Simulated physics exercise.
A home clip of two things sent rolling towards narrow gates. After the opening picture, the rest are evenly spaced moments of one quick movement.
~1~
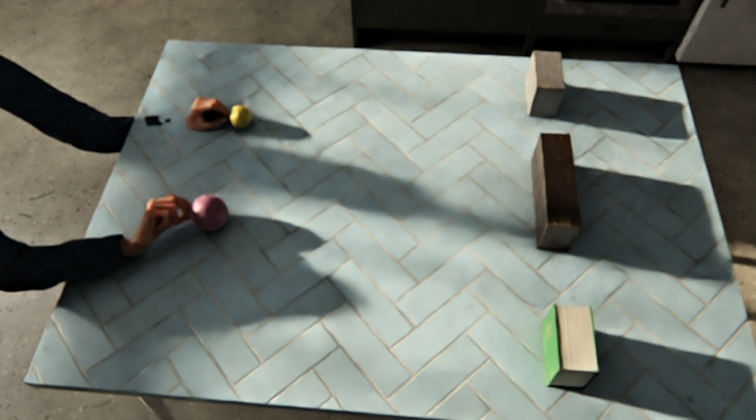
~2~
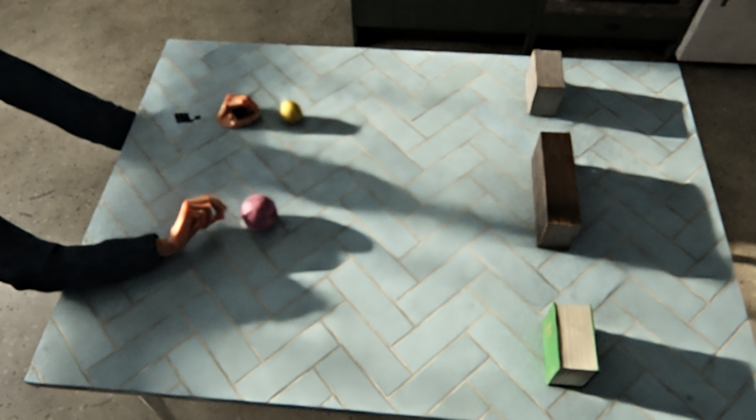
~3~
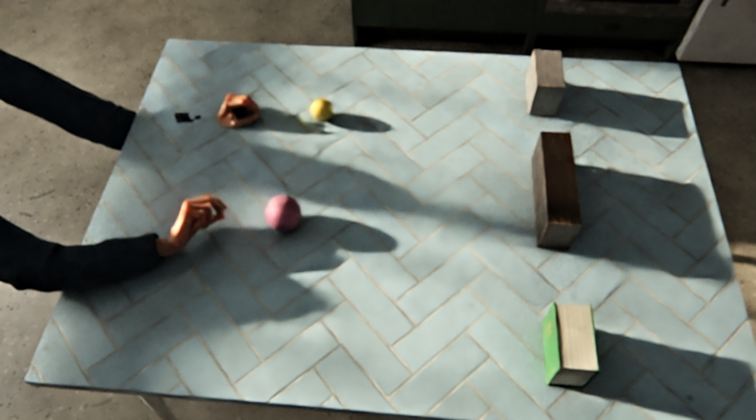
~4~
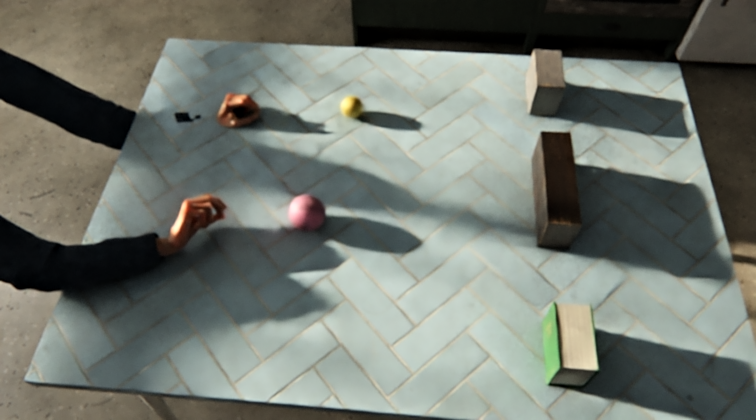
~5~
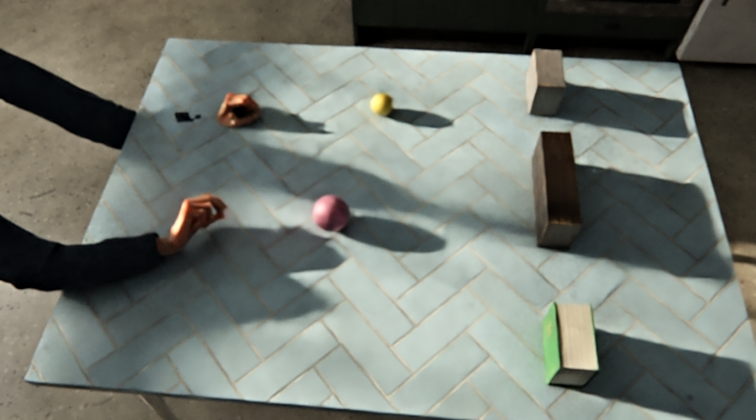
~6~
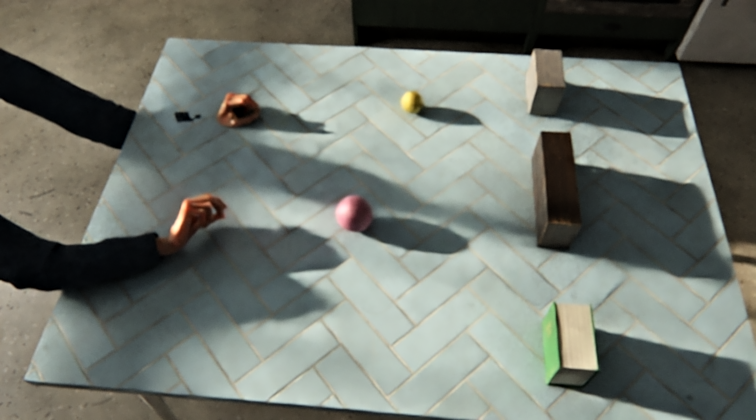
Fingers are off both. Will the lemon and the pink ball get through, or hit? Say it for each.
The lemon is stopped; the pink ball is stopped.
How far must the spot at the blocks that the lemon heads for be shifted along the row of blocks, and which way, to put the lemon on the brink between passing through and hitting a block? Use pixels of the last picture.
About 16 pixels down.
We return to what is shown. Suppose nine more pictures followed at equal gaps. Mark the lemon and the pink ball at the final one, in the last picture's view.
First (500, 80), then (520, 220).
Then, 0.24 s after the last picture, lemon coming back near (518, 92); pink ball heading on near (448, 216).
Then, 0.76 s after the last picture, lemon coming back near (500, 72); pink ball at rest near (516, 214).
By the end, the lemon bounces off; the pink ball bounces off, near (515, 212).
